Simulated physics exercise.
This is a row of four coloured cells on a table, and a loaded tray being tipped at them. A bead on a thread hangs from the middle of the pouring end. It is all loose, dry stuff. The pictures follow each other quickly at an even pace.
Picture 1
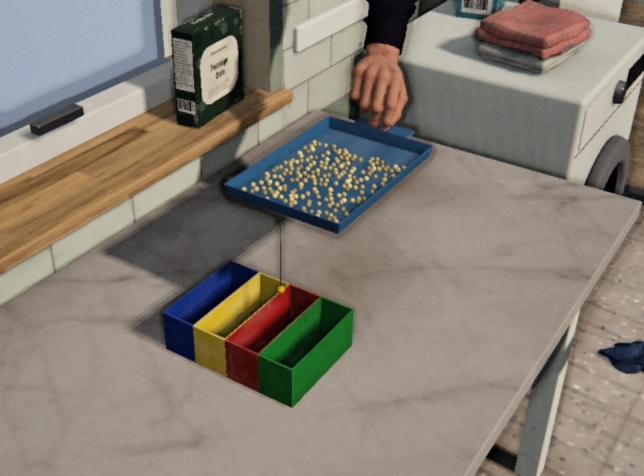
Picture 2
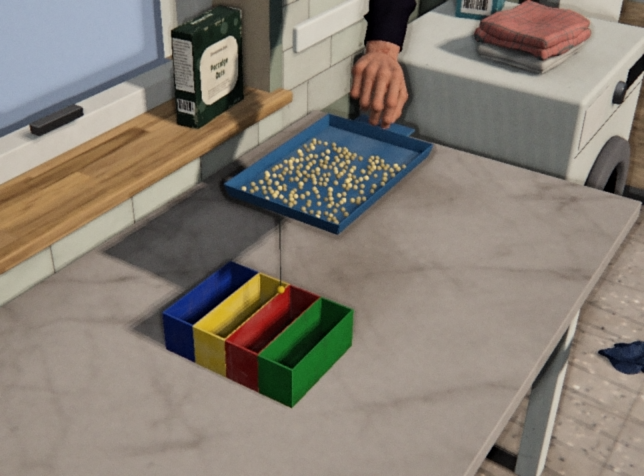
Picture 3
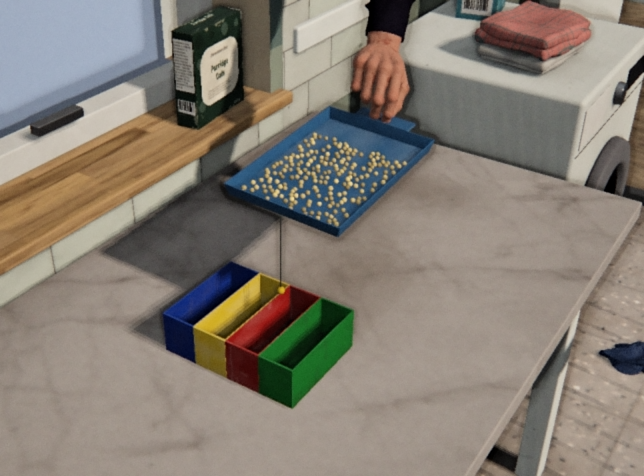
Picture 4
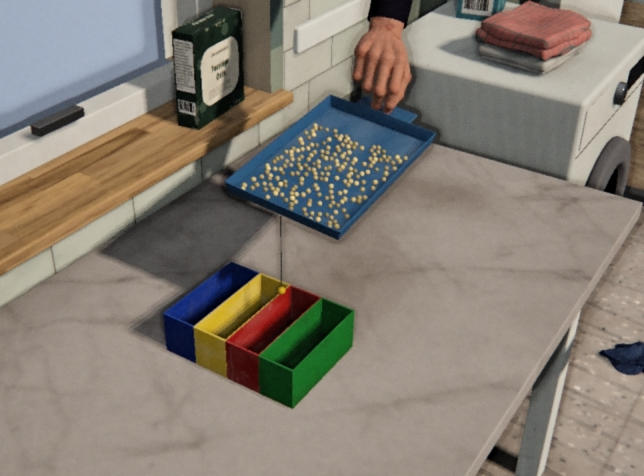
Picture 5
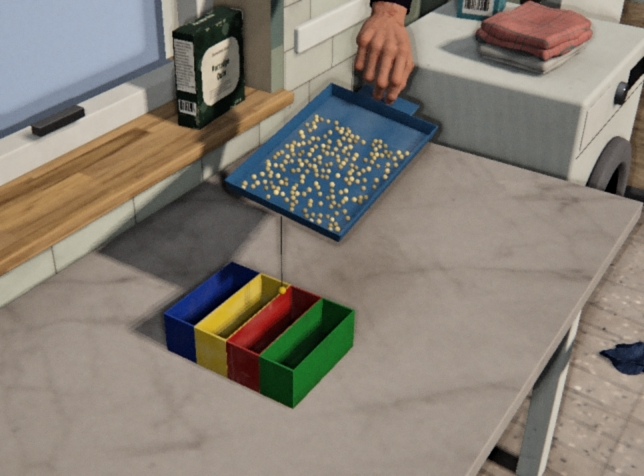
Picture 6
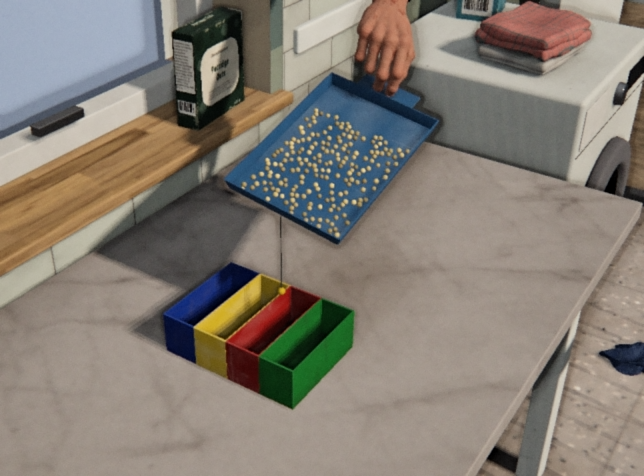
A blue tray of small pale beans, held at its far edge by a hand, is over a grey marble-patterned table in a tiled room, seen from above at a steady angle. In front of it sit blue, yellow, red and green cells, left to right, with a small yellow bead hanging on a thread. The hand raises the far edge and the tray gradually tilts, its near right corner dipping lowest as the beans shift slightly.
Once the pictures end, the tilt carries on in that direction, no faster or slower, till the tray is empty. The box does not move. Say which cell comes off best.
Fullest: The green cell.
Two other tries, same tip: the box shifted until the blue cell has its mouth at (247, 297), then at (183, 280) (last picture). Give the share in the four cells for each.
In turn 100 and 0 in a hundred.
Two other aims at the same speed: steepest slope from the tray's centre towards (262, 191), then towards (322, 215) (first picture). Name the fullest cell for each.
At the first place the blue one, at the second green.
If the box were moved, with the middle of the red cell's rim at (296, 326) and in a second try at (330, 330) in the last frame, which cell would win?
The first try: The green cell. The second: The cell in red.
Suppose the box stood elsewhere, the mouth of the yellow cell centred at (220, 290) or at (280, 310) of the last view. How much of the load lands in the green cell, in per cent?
Near 0 % and 30 %.
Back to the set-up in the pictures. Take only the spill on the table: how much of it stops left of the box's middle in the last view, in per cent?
Some 0 per cent.
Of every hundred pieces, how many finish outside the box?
Close to 10 per cent.
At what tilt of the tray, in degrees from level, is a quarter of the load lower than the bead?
Near 95 degrees.
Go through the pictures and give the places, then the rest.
The first picture shows corners of the pouring end (229, 184) and (338, 221), level; middle of the load (321, 180), soya beans; bead on its thread (281, 289); blue cell (179, 334); yellow cell (210, 348); red cell (242, 362); green cell (276, 377).
The second picture shows corners of the pouring end (229, 183) and (338, 222), level; middle of the load (321, 180).
The third picture shows corners of the pouring end (229, 183) and (338, 225), tipped barely, lowest at the right corner; middle of the load (321, 177).
The fourth picture shows corners of the pouring end (229, 181) and (339, 229), tipped a little, lowest at the right corner; middle of the load (322, 174).
The fifth picture shows corners of the pouring end (230, 179) and (339, 232), tipped a little, lowest at the right corner; middle of the load (323, 171).
The sixth picture shows corners of the pouring end (229, 178) and (338, 235), tipped clearly, lowest at the right corner; middle of the load (326, 164), the larger part on the move; blue cell (180, 335); yellow cell (211, 349); red cell (243, 364); green cell (276, 379).
Just after the last frame, tray tipped steeply; almost all on the tray; just a few in the green cell; about a tenth falling or outside the box.
A moment on, tray tipped past a quarter turn; about a tenth on the tray; roughly two thirds in the green cell; roughly a third falling or outside the box.
Further on, tray tipped past a quarter turn; the larger part in the green cell; about a tenth falling or outside the box.
When it is over, tray tipped past a quarter turn; the larger part in the green cell; not one in the red cell; not one in the yellow cell; not one in the blue cell; about a tenth outside the box.
